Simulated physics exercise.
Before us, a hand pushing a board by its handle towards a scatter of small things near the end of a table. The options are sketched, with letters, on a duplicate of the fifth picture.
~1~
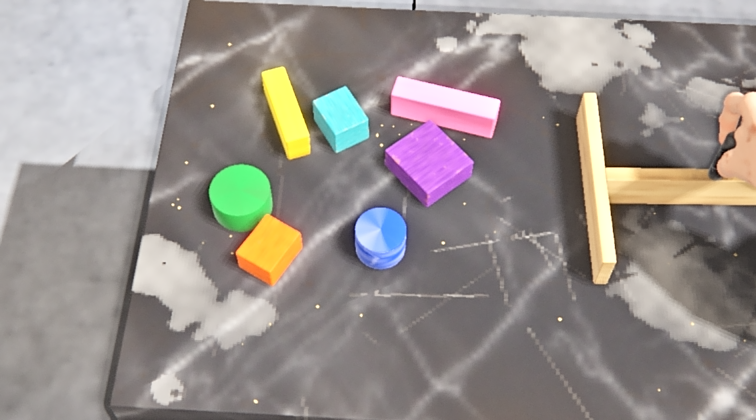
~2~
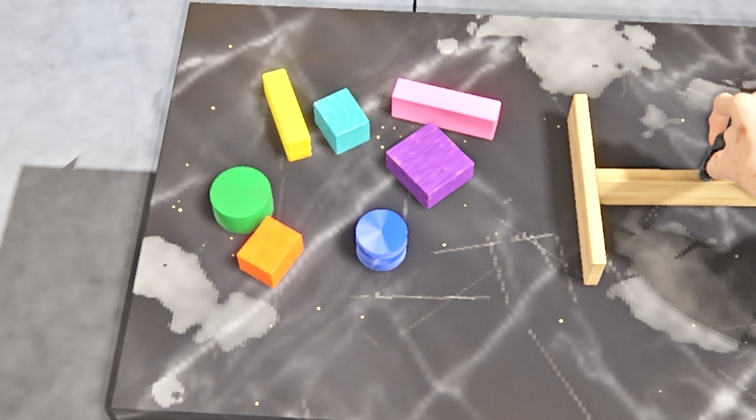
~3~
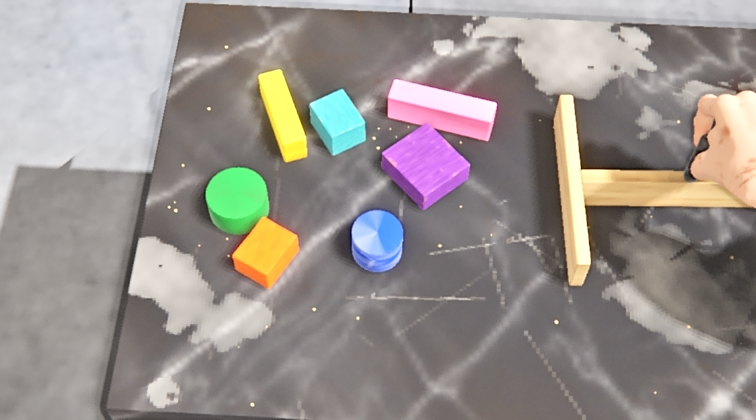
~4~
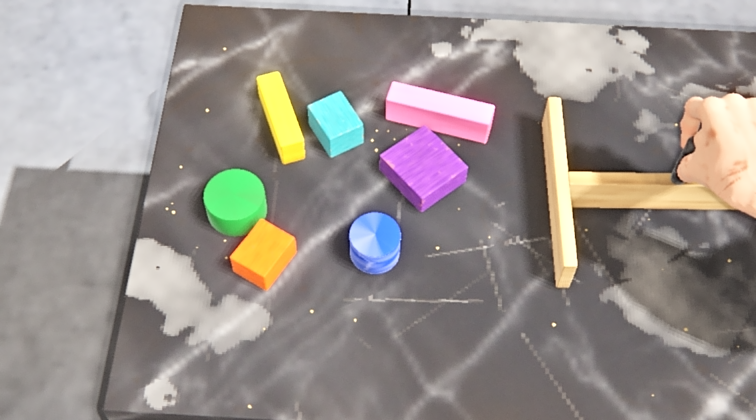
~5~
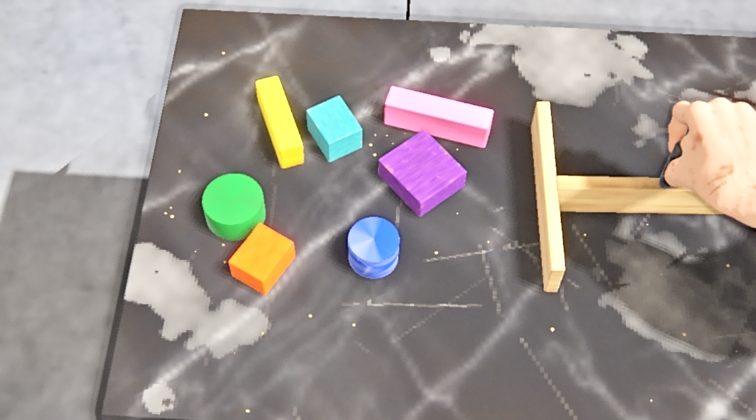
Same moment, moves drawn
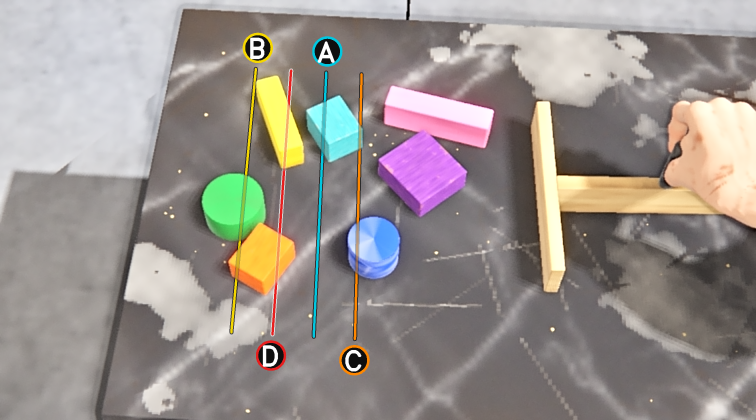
A hand sliding a wooden T-shaped board left across a dark marbled tabletop towards seven colourful blocks, which stay still.
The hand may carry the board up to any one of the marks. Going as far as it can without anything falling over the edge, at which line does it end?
No farther than B.
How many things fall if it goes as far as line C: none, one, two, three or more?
The count is none.
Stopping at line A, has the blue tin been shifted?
Yes.
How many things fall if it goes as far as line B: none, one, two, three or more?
In all, none.
On the marked copy, A at (321, 194); B at (245, 190); C at (359, 196); D at (283, 192).
Following B. Soon after the start, board (440, 176); pink stick (377, 111); turquoise block (328, 130).
Later, board (330, 170); yellow stick (251, 120); pink stick (298, 78).
In the end, board (246, 165); green tin (154, 220); yellow stick (179, 111); nothing has fallen.
As for the rest, A is safe but short; C is safe but short; D is safe but short.
